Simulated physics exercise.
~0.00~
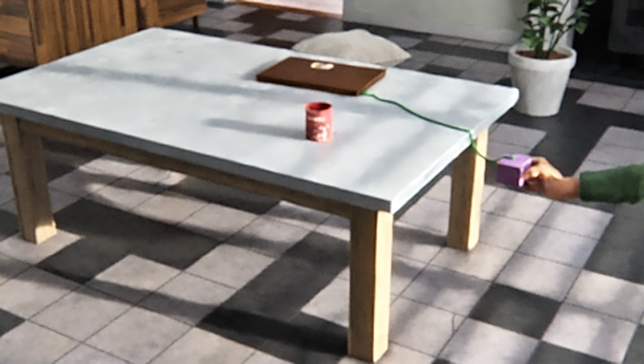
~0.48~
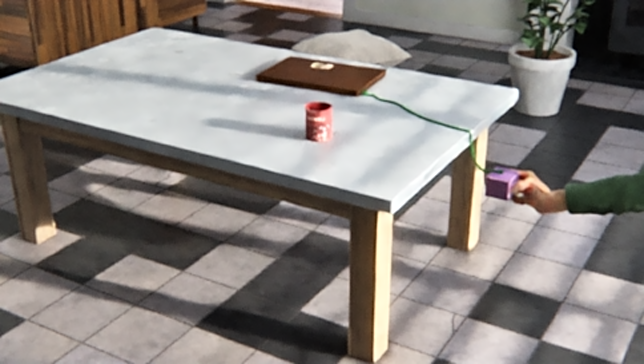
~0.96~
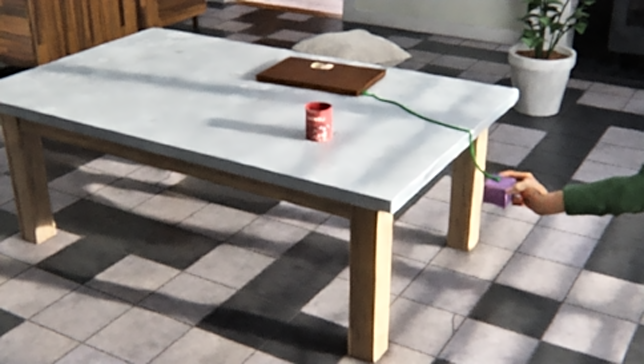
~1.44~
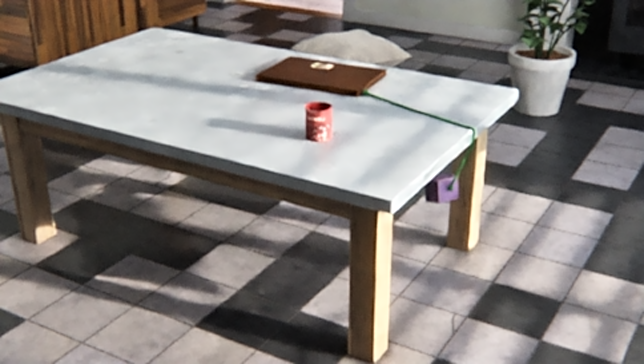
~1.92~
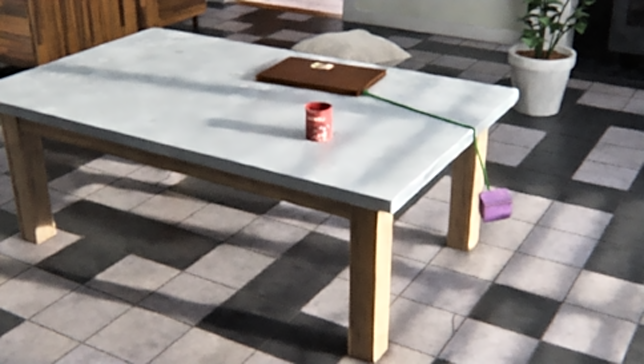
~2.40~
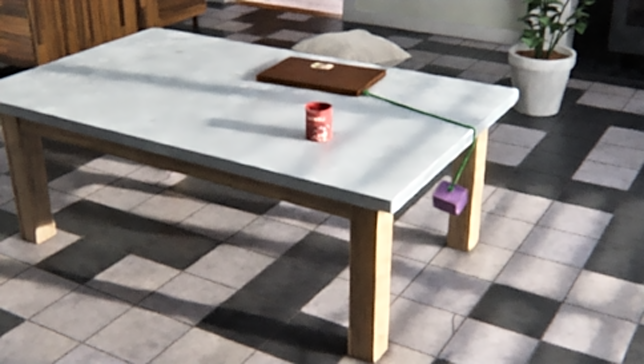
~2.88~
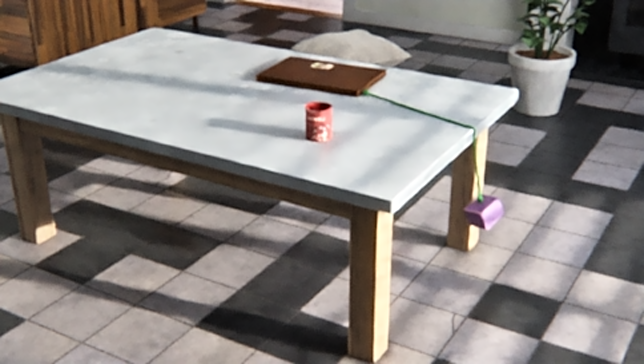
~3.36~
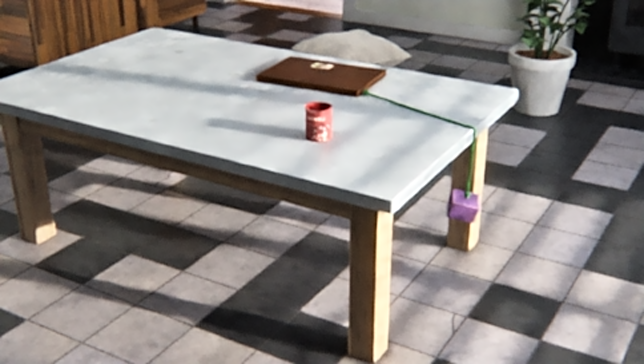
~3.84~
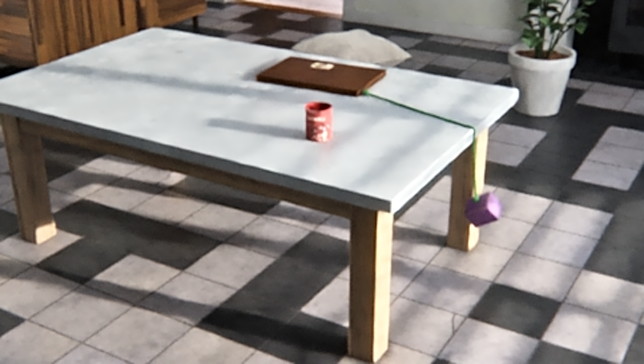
In this clip, a hand releases a purple block tied to a green cord that runs across a table near a brown laptop and a red cup, and the block swings left and right, ending up dangling below the table edge while the laptop and cup stay put.
